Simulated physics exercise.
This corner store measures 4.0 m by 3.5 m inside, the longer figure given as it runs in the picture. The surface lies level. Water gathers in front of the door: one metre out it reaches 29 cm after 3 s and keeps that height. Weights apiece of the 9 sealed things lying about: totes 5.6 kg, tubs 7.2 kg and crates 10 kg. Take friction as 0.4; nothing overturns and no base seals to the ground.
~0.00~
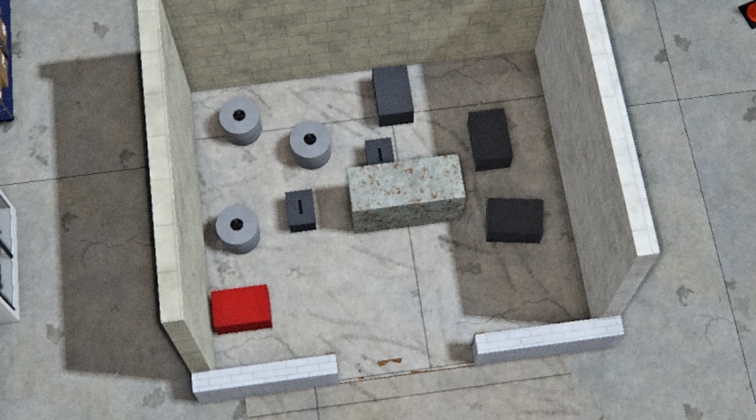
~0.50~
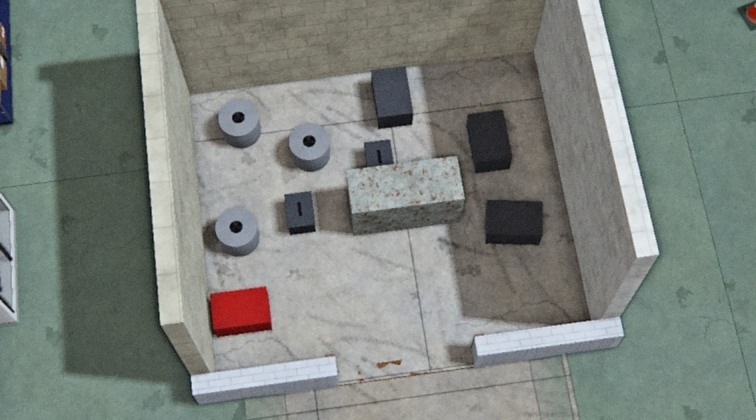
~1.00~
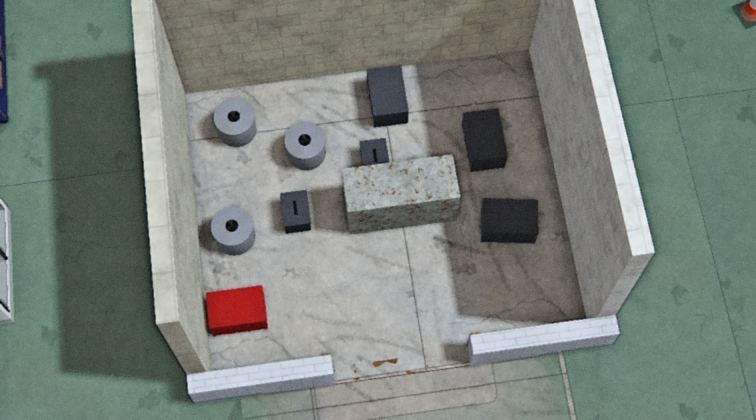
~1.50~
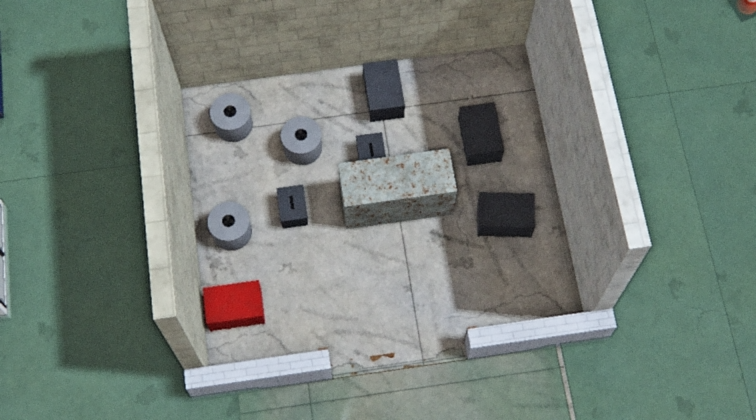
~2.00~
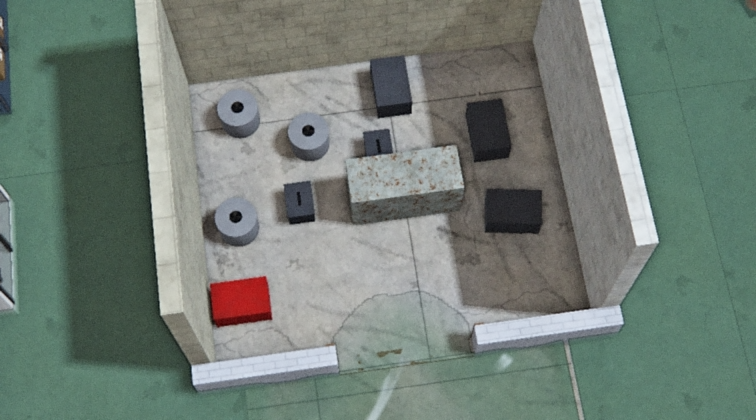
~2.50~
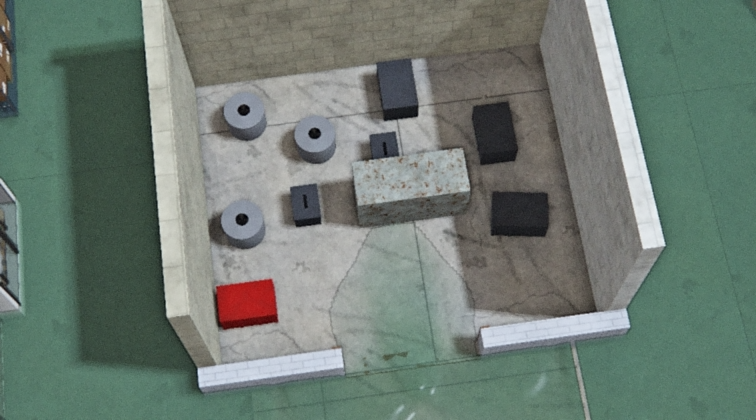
A small walled store, seen from above, holds three grey tubs, dark crates, a red crate and a long speckled block, all of which stay put. The ground outside turns from grey to green, then a thin sheet of water enters through the front doorway and spreads inward toward the block.
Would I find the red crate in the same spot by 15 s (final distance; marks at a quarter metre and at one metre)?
Red crate slides a little.
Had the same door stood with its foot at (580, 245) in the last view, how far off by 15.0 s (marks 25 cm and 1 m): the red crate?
Then the red crate travels far.
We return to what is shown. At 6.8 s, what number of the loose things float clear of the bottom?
At that moment 7.
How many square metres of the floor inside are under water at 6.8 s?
Some 13 m2.
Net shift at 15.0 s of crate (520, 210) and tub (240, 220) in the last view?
In that order: 140 cm, 350 cm.
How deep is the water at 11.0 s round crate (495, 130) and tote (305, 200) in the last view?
About 21 and 13 cm.
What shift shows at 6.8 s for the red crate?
Roughly 50 cm by then.
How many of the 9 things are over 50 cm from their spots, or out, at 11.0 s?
I count 8.
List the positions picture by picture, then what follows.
The first frame shows the red crate at (241, 305) rests on the ground; 0.0 m2 under water; 0 of 9 have shifted.
The second frame shows the red crate at (240, 308) rests on the ground; water covers 0.0 m2; 0 of 9 have shifted.
The third frame shows the red crate at (236, 307), on the bottom; 0.0 m2 under water; 0 of 9 have shifted.
The fourth frame shows the red crate at (233, 302), on the bottom; water covers 0.0 m2; 0 of 9 have shifted.
The fifth frame shows the red crate at (240, 298), on the bottom; 0.7 m2 under water; 0 of 9 have shifted.
The sixth frame shows the red crate at (246, 300), on the bottom; water covers 1.6 m2; 0 of 9 have shifted.
After 3.5 s the red crate is near (246, 300), 0.0 m from its start, aground; 0 afloat.
After 6.8 s the red crate is near (276, 335), 0.5 m from its start, afloat; 7 afloat.
After 11.0 s the red crate is near (292, 325), 0.6 m from its start, afloat; 9 afloat.
After 15.0 s the red crate is near (290, 281), 0.5 m from its start, afloat; 9 afloat.
